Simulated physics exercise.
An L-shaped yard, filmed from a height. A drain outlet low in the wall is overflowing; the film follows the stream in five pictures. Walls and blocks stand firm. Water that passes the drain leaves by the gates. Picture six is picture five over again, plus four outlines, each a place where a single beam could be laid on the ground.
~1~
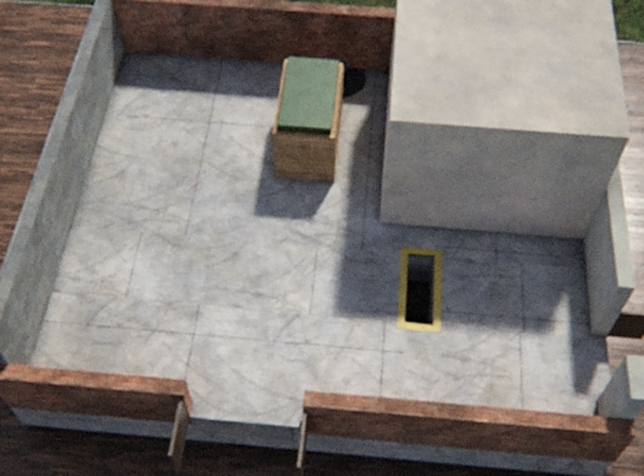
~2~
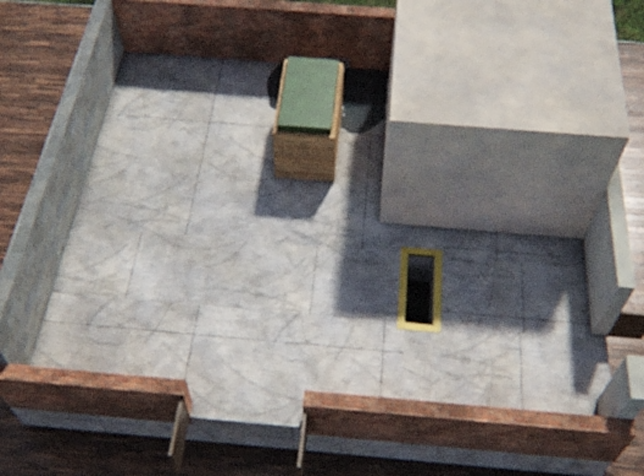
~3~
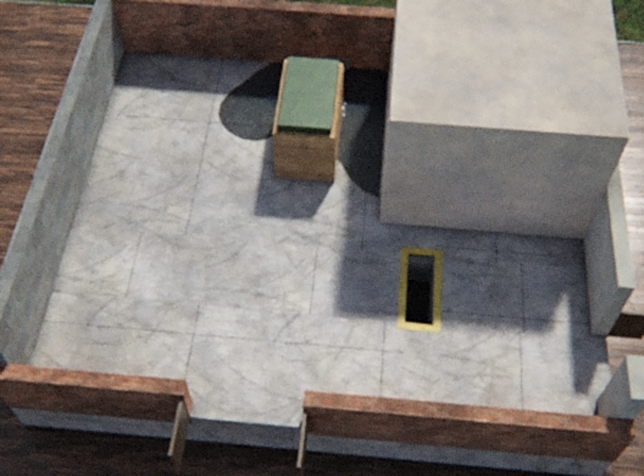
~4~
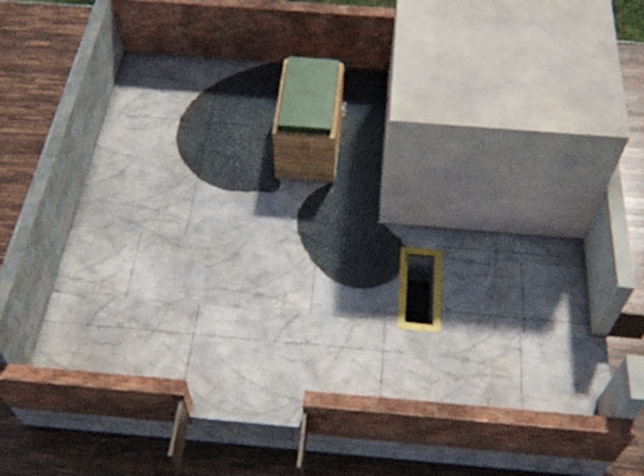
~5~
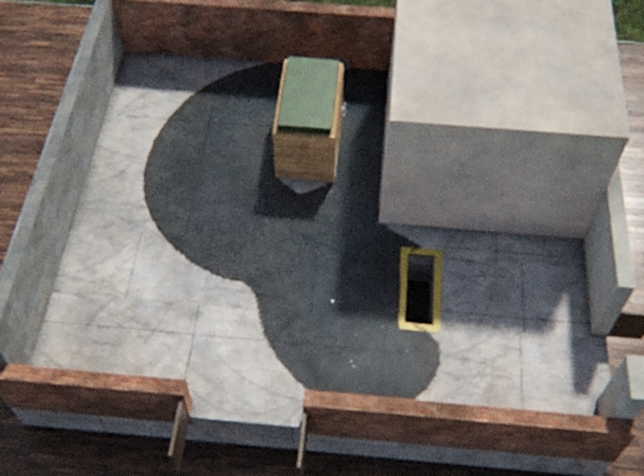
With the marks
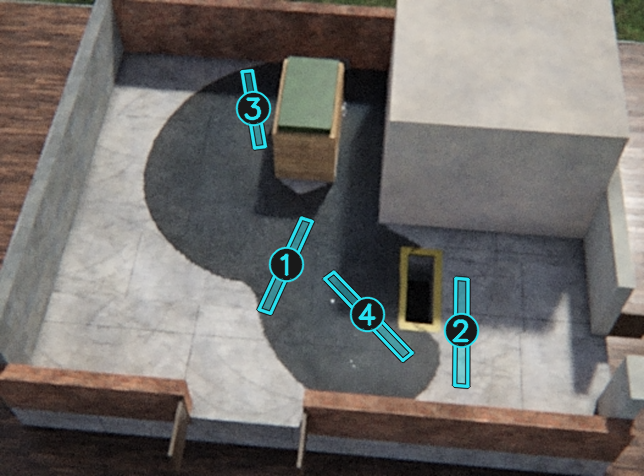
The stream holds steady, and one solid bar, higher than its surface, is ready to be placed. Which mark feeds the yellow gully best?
It is 4.
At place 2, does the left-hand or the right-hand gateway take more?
The left one.
In cyan, 1 from (264, 311) to (306, 219); 2 from (461, 385) to (461, 278); 3 from (247, 71) to (260, 147); 4 from (329, 275) to (407, 356).
With 1, about 13 % of the stream goes into the yellow gully, about 82 % out by the gates.
With 2, about 13 % of the stream goes into the yellow gully, about 82 % out by the gates.
With 3, about 14 % of the stream goes into the yellow gully, about 81 % out by the gates.
With 4, about 31 % of the stream goes into the yellow gully, about 64 % out by the gates.
